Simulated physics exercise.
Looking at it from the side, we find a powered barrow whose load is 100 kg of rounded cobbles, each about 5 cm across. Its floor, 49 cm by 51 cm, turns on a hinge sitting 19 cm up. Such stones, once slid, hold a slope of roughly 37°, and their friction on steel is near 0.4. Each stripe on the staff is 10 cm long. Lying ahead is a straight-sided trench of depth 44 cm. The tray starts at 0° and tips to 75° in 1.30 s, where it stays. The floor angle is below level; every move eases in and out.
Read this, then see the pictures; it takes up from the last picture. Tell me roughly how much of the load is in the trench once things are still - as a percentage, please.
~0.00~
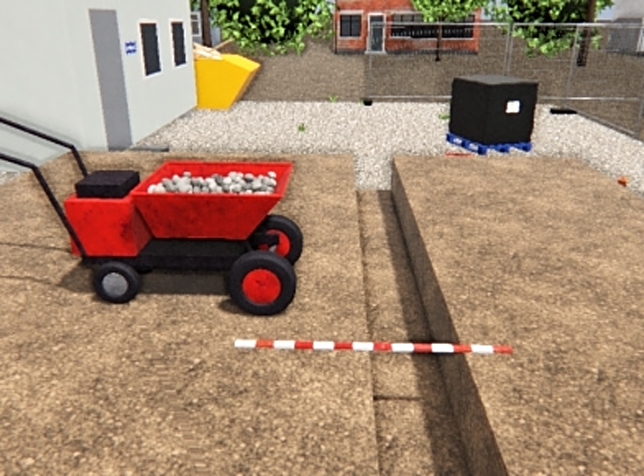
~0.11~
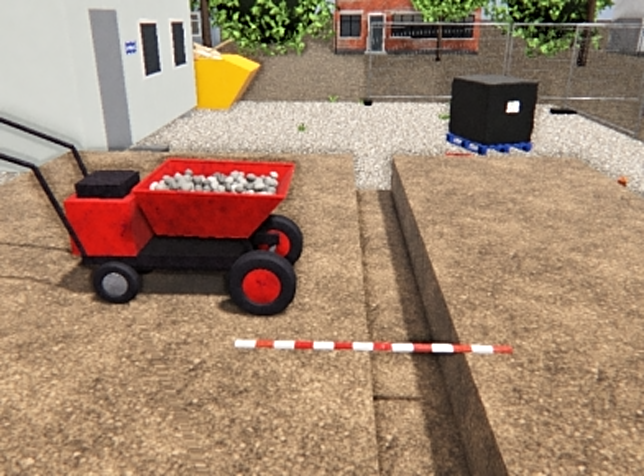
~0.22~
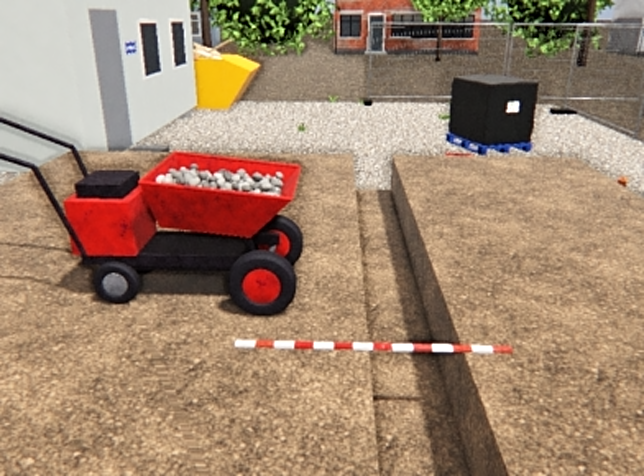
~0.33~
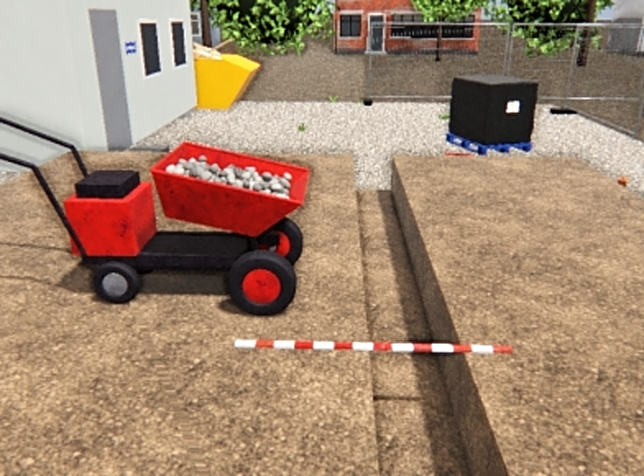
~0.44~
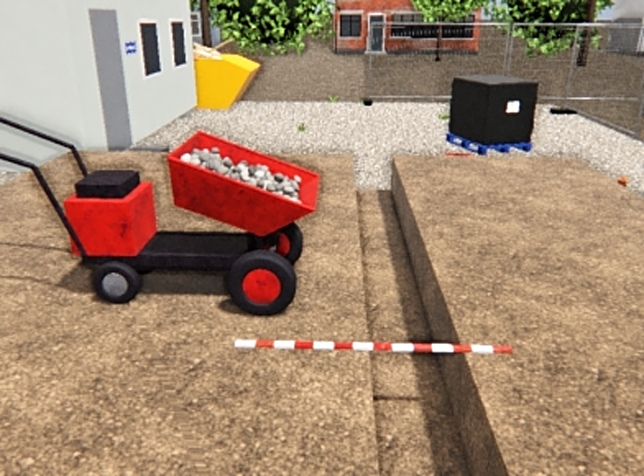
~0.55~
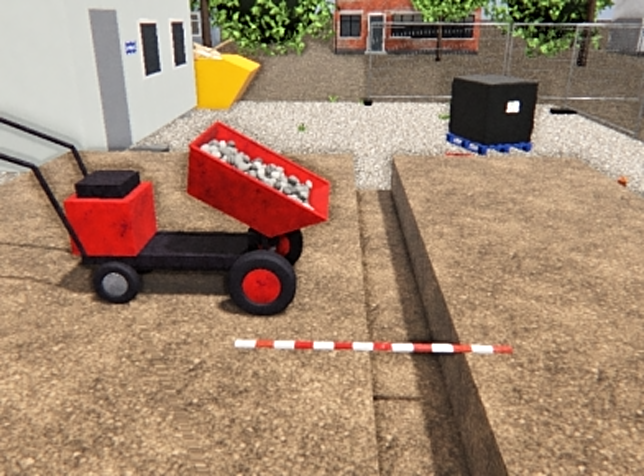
I would put it at 100 %.
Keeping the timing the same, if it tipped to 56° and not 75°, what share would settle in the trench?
Near 60 per cent then.
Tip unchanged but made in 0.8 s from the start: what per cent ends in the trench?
About 100%.
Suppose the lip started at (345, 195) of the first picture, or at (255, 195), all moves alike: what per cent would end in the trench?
50 and 90 %.
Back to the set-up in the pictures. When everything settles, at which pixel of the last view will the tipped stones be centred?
(407, 346).
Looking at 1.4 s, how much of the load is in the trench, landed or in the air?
Roughly 60 percent of the load.
After 1.0 s the floor is at 64°; 99 % in the tray, 1 % in the trench; the foremost stones are at (368, 254).
After 1.4 s the floor is at 75°; 41 % in the tray, 59 % in the trench; the foremost stones are at (437, 355).
After 1.8 s the floor is at 75°; 10 % in the tray, 90 % in the trench; the foremost stones are at (430, 335).
After 3.7 s the floor is at 75°; 0 % in the tray, 100 % in the trench; the foremost stones are at (433, 335).
